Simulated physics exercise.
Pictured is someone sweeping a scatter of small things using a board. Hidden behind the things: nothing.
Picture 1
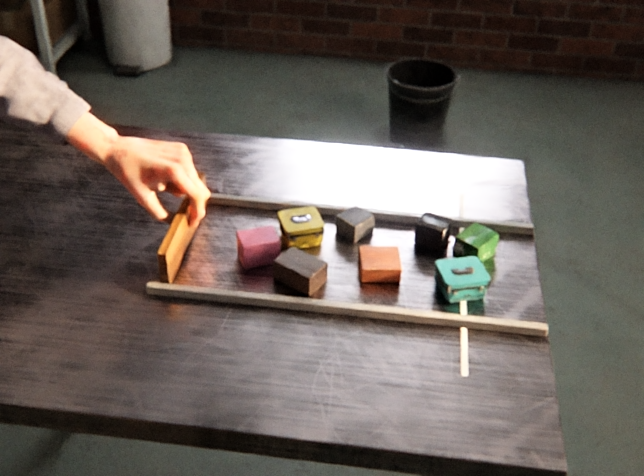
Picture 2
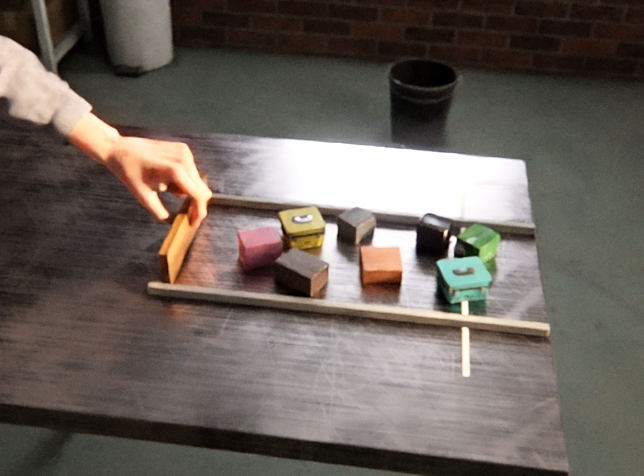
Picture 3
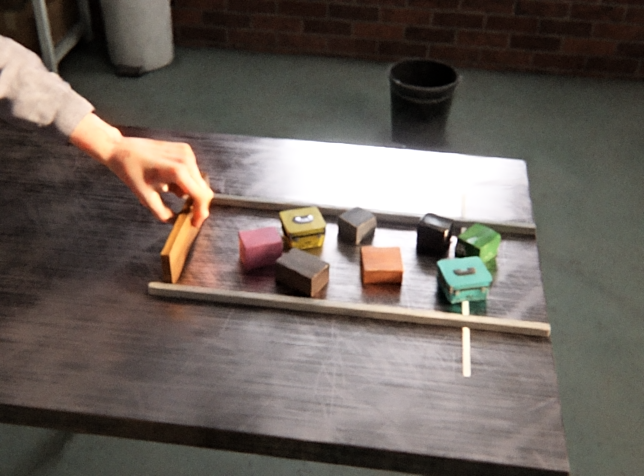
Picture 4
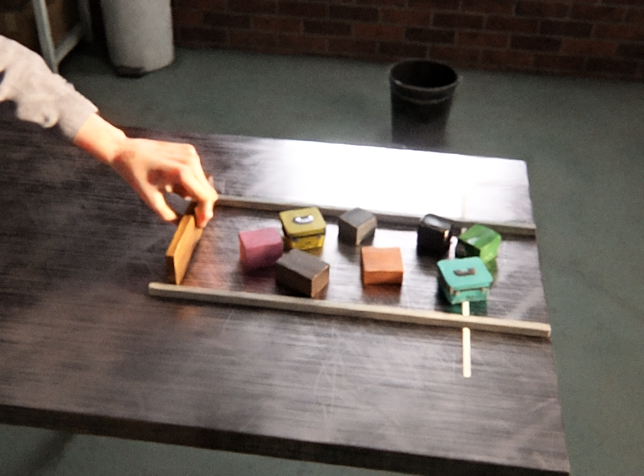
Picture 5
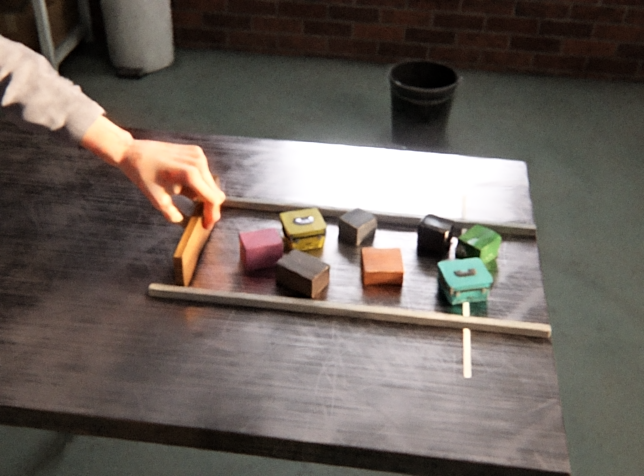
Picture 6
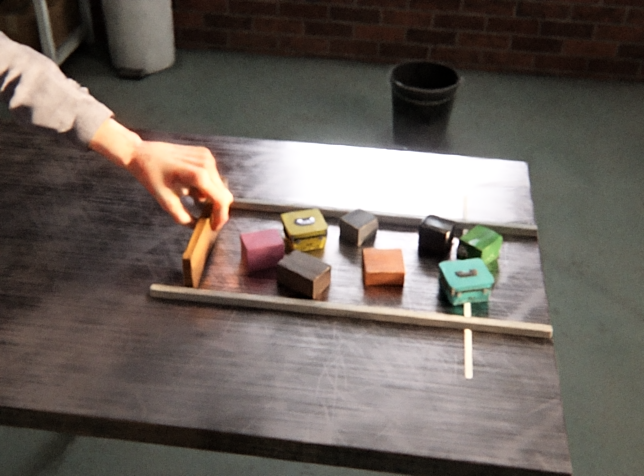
A hand holding an upright wooden board at the left of a dark table moves it slowly a short way right, between two pale rails. The board nears the pink block, but the scattered blocks and small boxes, including a yellow one and a turquoise one, stay practically still.
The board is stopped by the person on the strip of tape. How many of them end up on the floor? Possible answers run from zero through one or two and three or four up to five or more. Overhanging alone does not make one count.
The number that tumble down is under three but above nil.
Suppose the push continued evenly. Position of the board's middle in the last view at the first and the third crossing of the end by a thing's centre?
At (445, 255) for the first, at (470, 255) for the third.
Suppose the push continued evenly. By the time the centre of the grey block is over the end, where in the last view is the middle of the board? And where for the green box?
(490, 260) and (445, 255), more or less.
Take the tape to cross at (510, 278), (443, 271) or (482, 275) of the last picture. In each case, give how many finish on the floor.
In order, the counts are 5, 0 and 3.
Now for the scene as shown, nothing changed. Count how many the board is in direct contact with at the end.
3.
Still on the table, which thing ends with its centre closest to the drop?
Result - foremost is the black box.
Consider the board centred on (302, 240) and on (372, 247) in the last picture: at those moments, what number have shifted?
4 at one spot and 8 at the other.
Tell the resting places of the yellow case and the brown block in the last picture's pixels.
Answer: First (494, 249), after that (485, 301).
A little later, none off yet; green box at rest near (479, 247); turquoise case at rest near (465, 282); black box at rest near (436, 233).
Next, none off yet; green box at rest near (479, 247); turquoise case at rest near (465, 282); black box shifted a little near (448, 237).
Later still, none off yet; green box shifted about its own width near (525, 261); turquoise case shifted about its own width near (529, 294); black box shifted well along near (501, 248).
When it is over, the number that fall off is one or two; down, turquoise case and green box.
